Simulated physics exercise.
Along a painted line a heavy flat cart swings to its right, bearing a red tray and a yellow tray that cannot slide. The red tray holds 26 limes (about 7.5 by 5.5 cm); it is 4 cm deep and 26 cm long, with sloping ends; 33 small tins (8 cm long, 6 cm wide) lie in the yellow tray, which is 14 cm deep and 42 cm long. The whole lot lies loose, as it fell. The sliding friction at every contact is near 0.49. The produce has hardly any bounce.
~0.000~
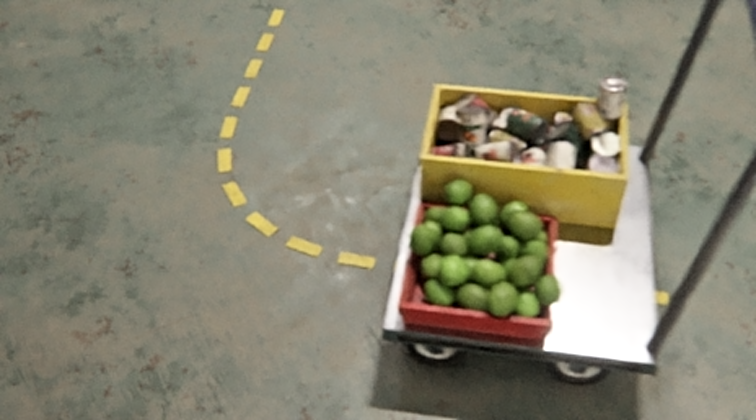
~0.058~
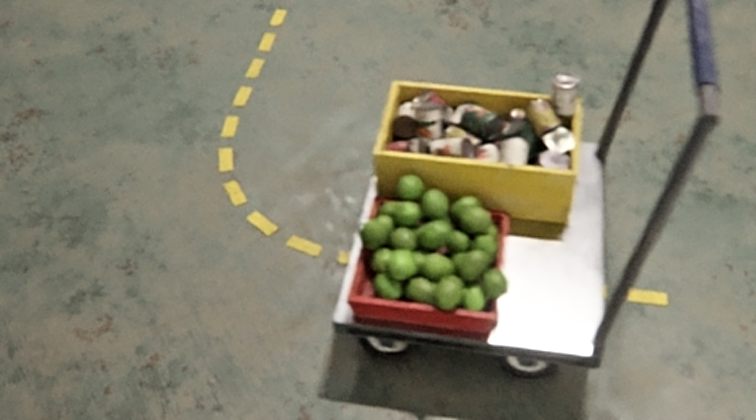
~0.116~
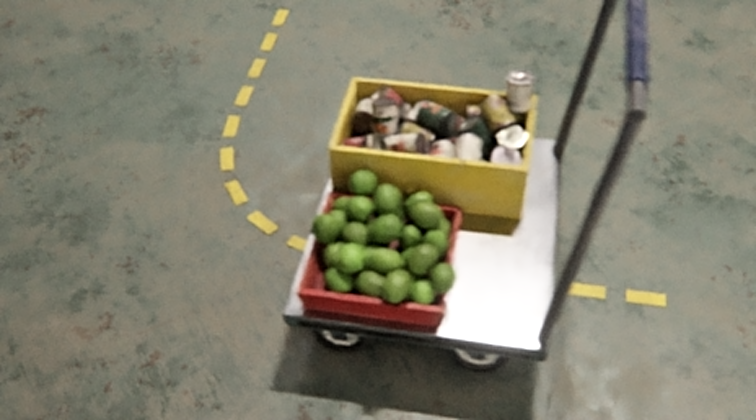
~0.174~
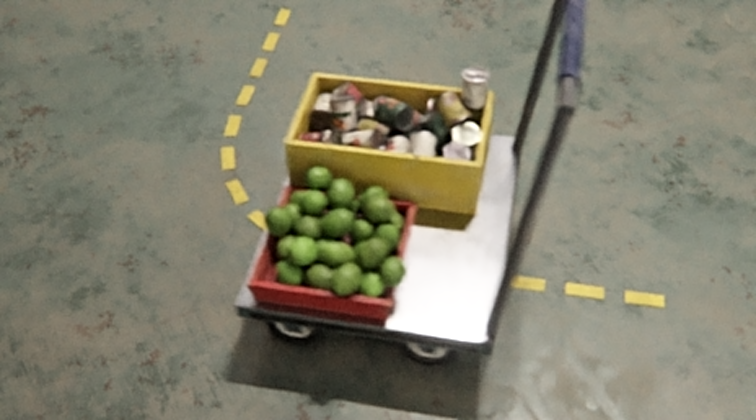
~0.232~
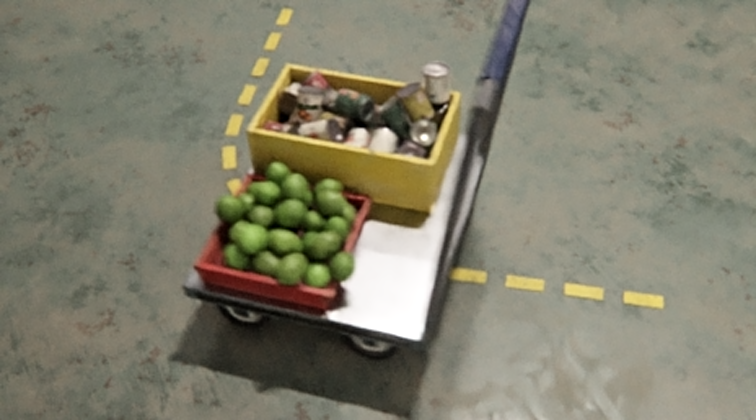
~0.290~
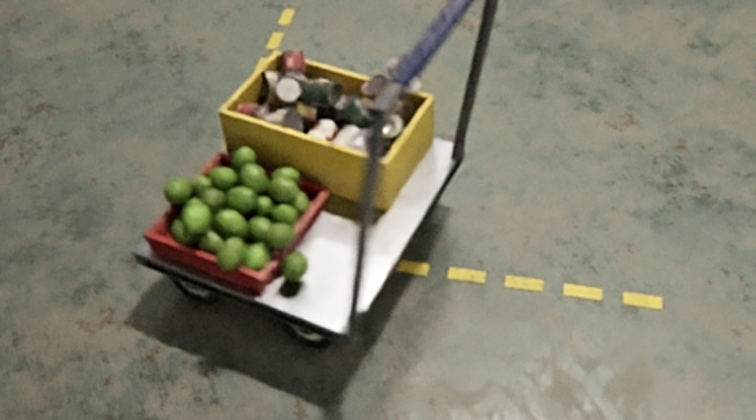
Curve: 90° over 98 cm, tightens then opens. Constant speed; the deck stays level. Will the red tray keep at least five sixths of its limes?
The share lost is greater than one sixth.
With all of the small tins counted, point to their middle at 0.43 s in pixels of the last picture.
Centre: About (274, 92) px.
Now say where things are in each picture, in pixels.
In the first frame (places track the rim corner closest to us here), red tray (546, 322); yellow tray (622, 177); heading changed by 0°, 0 cm rolled; all still inside.
The second frame shows red tray (492, 316); yellow tray (572, 173); heading changed by 0°, 10 cm rolled.
The third frame shows red tray (439, 309); yellow tray (523, 168); heading changed by 0°, 21 cm rolled.
The fourth frame shows red tray (386, 302); yellow tray (475, 164); heading changed by 0°, 31 cm rolled.
The fifth frame shows red tray (325, 293); yellow tray (429, 162); heading changed by 5°, 41 cm rolled; 1 out, the lowest lime at (343, 267).
The sixth frame shows red tray (259, 275); yellow tray (383, 161); heading changed by 14°, 52 cm rolled; 1 out, the lowest lime at (296, 266).
After 0.43 s, the red tray is down by 5 of 26 and the yellow tray has all 33.
After 0.54 s, the red tray is down by 6 of 26 and the yellow tray is down by 1 of 33.
After 0.70 s, the red tray is down by 8 of 26 and the yellow tray is down by 2 of 33.
When it is over (at 1.15 s), the red tray is down by 9 of 26 and the yellow tray is down by 2 of 33. Asked share, 9 of 26, 35 per cent.
